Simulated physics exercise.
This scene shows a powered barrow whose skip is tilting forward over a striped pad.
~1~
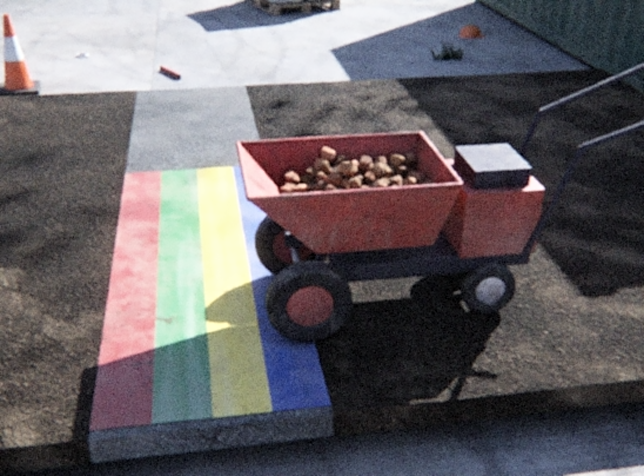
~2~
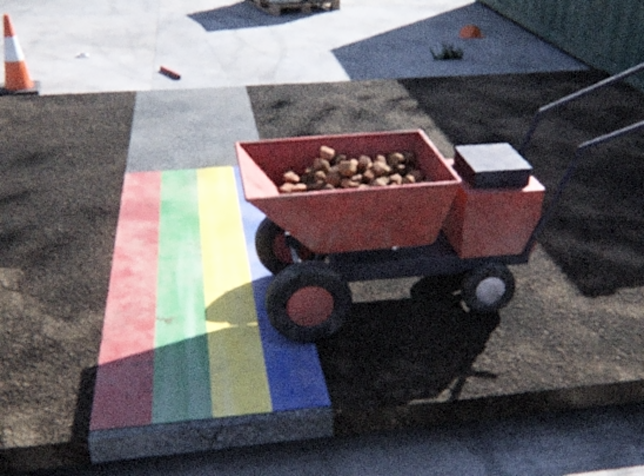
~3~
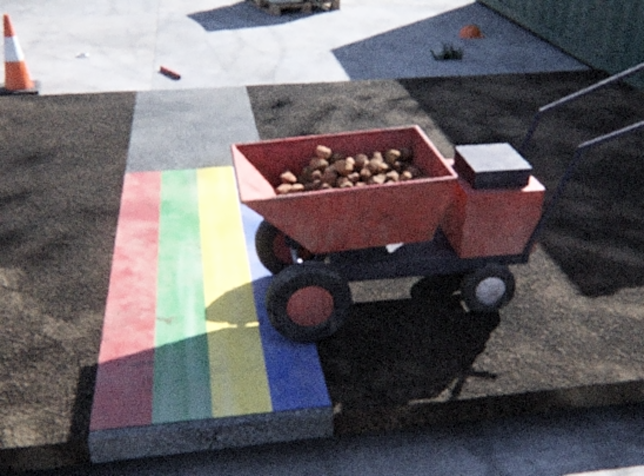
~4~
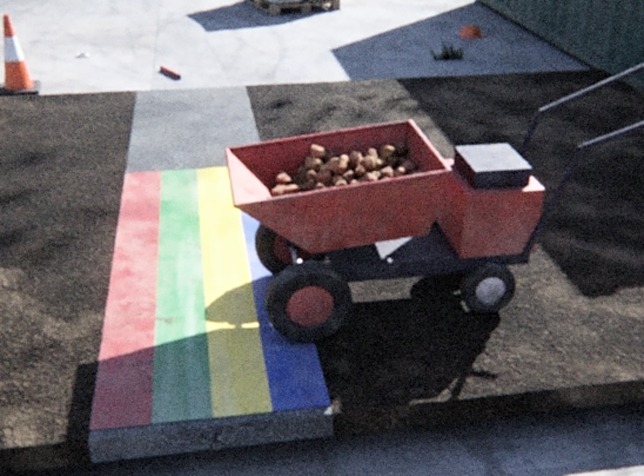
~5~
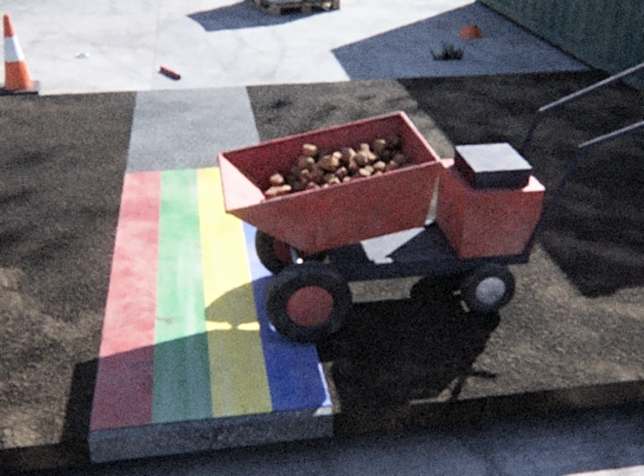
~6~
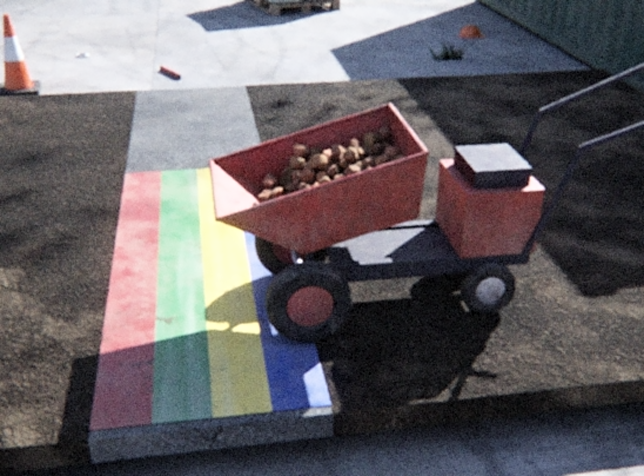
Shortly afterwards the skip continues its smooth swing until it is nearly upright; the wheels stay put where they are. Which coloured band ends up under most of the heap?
The red one.
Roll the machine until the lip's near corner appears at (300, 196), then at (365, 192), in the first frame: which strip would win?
Case 1 - the green one; case 2 - the yellow one.
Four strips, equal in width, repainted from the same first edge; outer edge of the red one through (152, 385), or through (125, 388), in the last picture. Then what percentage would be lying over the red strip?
The first gives around 10 per cent, the second around 30 per cent.
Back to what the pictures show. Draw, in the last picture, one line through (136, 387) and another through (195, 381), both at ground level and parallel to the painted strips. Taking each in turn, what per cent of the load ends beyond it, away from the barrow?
In order: 50 per cent, then 70 per cent.
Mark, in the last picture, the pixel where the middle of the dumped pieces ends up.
Once nothing moves, the middle sits near (119, 315).
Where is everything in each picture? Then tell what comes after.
In the first picture, lip of the skip at (249, 199), level; top of the load at (359, 183), clay clods; blue strip at (293, 366); yellow strip at (238, 372); green strip at (182, 377); red strip at (125, 383).
In the second picture, lip of the skip at (247, 200), level; top of the load at (358, 182).
In the third picture, lip of the skip at (243, 202), tipped barely; top of the load at (354, 181).
In the fourth picture, lip of the skip at (236, 207), tipped a little; top of the load at (369, 164).
In the fifth picture, lip of the skip at (227, 212), tipped a little; top of the load at (380, 169).
In the sixth picture, lip of the skip at (217, 220), tipped clearly; top of the load at (369, 165); blue strip at (293, 366); yellow strip at (238, 372); green strip at (182, 377); red strip at (125, 383).
Soon, skip tipped steeply; all in the skip.
A while on, skip tipped right over; about two thirds in the skip; a small part over the green strip; about a quarter over the red strip; a stray few off the paint.
Towards the end, skip tipped right over; about a third in the skip; a small part over the green strip; about a third over the red strip; about a quarter off the paint.
Finally, skip tipped right over; about a third in the skip; none over the blue strip; none over the yellow strip; a small part over the green strip; about a third over the red strip; about a quarter off the paint.
